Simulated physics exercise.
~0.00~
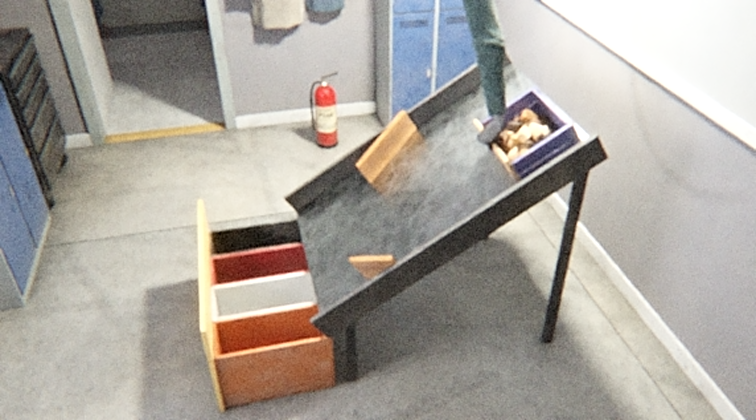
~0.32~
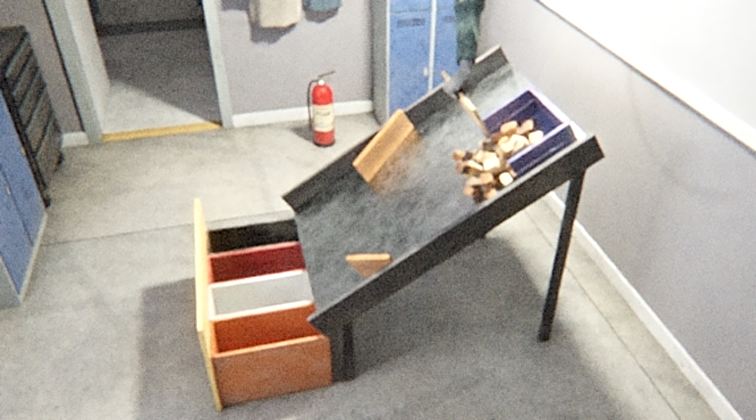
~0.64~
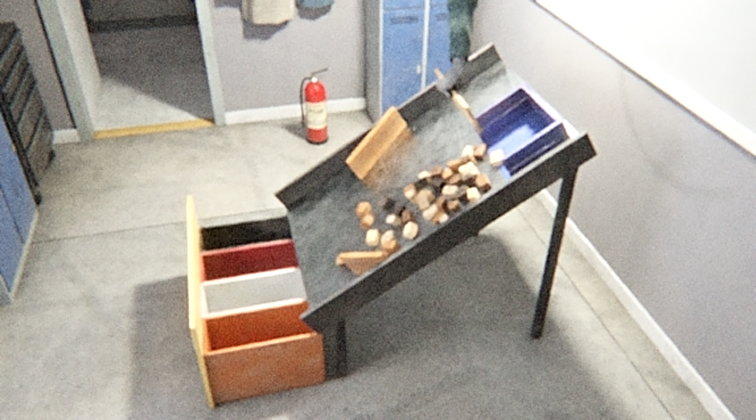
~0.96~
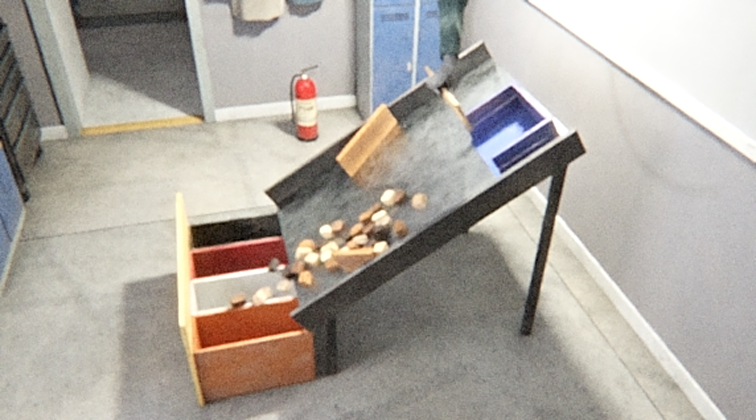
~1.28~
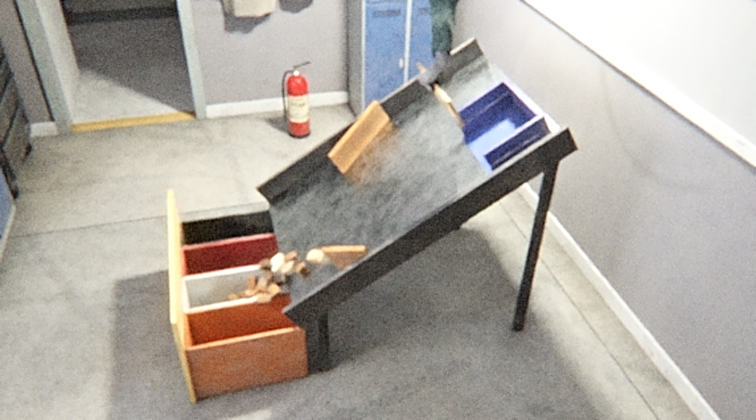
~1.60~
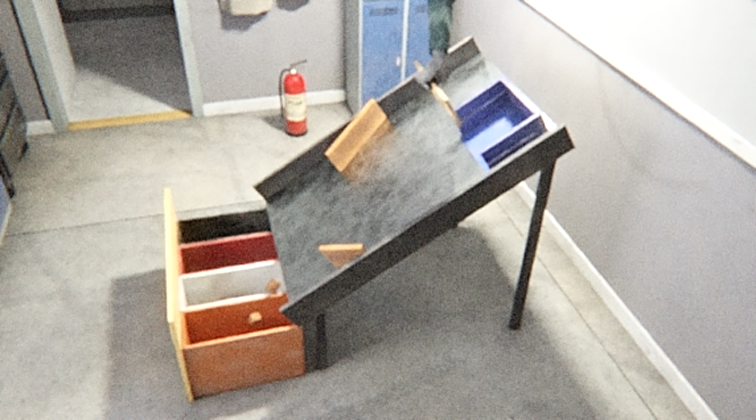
In a garage-like room, small wooden blocks spilled from a blue pen at the top of a dark sloping table, tumbled down to the left past two angled boards, and dropped off the end, mostly into the white tub among the coloured bins.
